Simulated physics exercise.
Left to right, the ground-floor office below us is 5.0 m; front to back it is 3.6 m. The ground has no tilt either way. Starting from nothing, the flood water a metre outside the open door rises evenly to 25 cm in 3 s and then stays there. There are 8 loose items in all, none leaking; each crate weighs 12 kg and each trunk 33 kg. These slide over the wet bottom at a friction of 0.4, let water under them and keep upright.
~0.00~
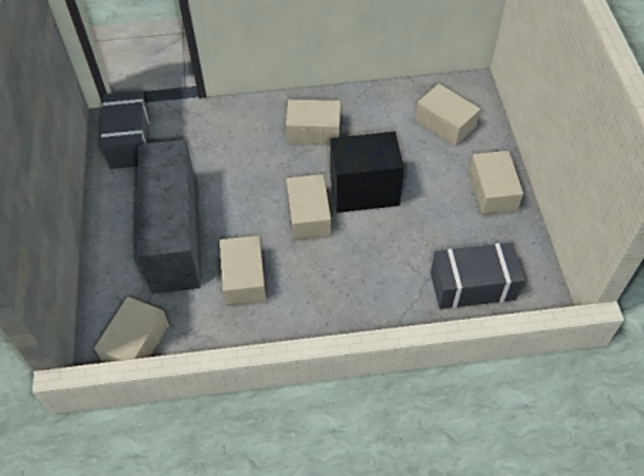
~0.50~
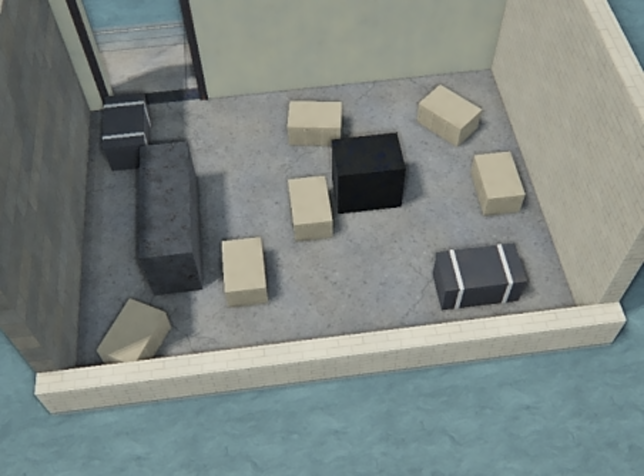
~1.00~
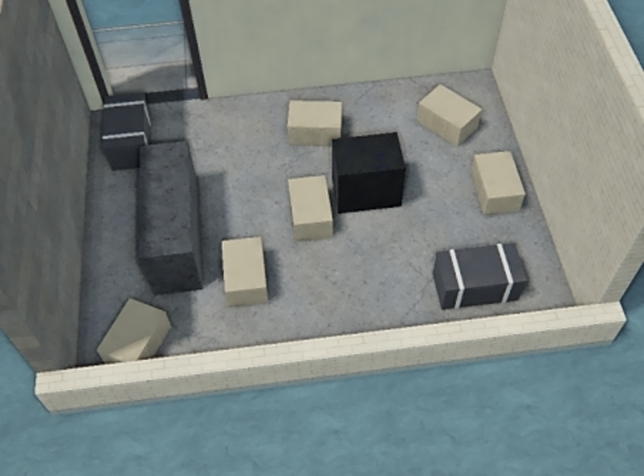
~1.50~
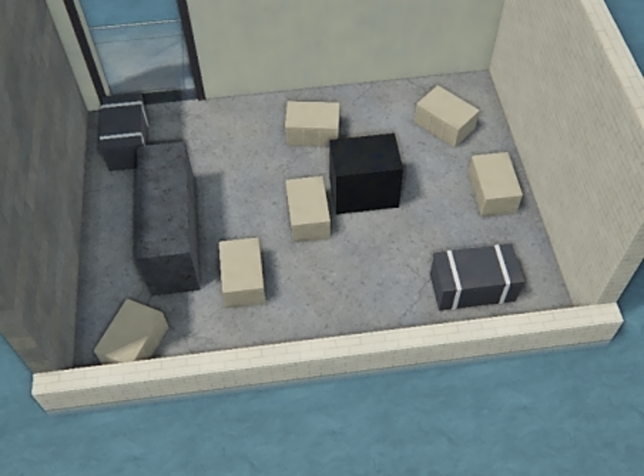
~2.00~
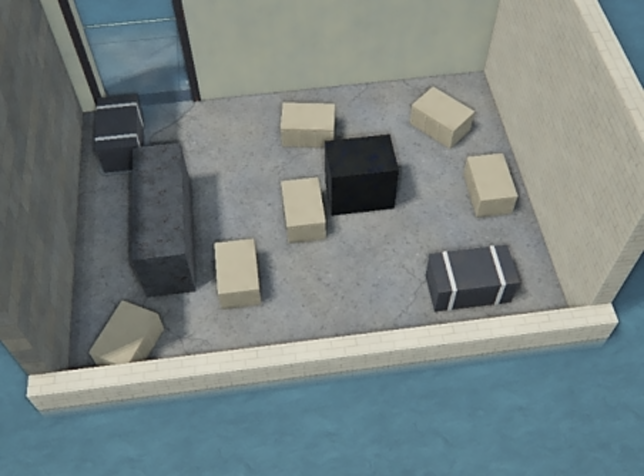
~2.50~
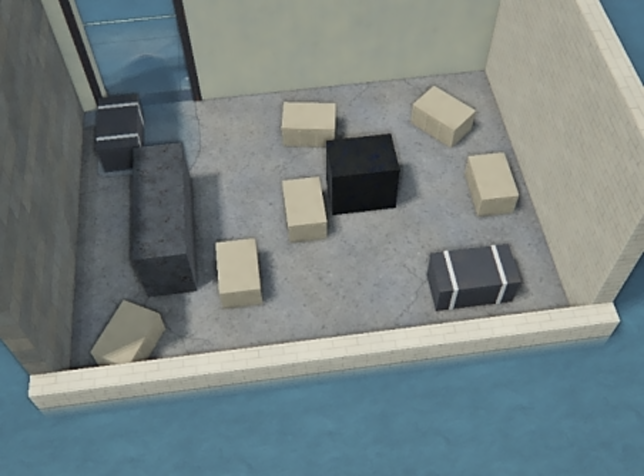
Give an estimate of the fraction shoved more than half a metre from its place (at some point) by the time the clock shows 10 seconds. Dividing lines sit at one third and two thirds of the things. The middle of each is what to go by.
The shifted amount is moderate, between a third and two thirds.
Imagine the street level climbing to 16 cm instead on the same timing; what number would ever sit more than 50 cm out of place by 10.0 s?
Under that setup the answer is 3.
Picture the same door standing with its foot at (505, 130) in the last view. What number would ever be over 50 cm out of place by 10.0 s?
Result: 4 of them.
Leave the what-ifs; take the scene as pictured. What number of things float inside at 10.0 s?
My tally comes to 5.
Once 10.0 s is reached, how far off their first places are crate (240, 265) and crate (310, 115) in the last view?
Respectively 60 and 20 centimetres.
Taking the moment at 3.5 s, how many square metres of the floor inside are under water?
At that time the wet patch spans about 4.0 m2.
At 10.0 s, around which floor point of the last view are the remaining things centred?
That lands at roughly (393, 213).
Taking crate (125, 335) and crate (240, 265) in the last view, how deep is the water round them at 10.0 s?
Around 13 cm and 8 cm.
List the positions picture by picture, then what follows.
In the first picture, a trunk at (122, 118) rests on the ground; a crate at (308, 198) rests on the ground; 0.0 m2 under water; 0 of 8 have shifted.
In the second picture, a trunk at (124, 120) rests on the ground; a crate at (310, 200), on the bottom; 0.0 m2 under water; 0 of 8 have shifted.
In the third picture, a trunk at (124, 120) rests on the ground; a crate at (310, 199), on the bottom; 0.0 m2 under water; 0 of 8 have shifted.
In the fourth picture, a trunk at (121, 120) rests on the ground; a crate at (307, 200) rests on the ground; water covers 0.0 m2; 0 of 8 have shifted.
In the fifth picture, a trunk at (116, 121) rests on the ground; a crate at (303, 201) rests on the ground; 0.3 m2 under water; 0 of 8 have shifted.
In the sixth picture, a trunk at (117, 121), on the bottom; a crate at (304, 201), on the bottom; water covers 0.9 m2; 0 of 8 have shifted.
After 3.5 s 0 of 8 are over 50 cm from their spots; 0 afloat.
After 4.5 s 1 of 8 are over 50 cm from their spots; 0 afloat.
After 7.0 s 3 of 8 are over 50 cm from their spots; 2 afloat.
After 10.0 s 4 of 8 are over 50 cm from their spots, and 4 have been at some point; 5 afloat.
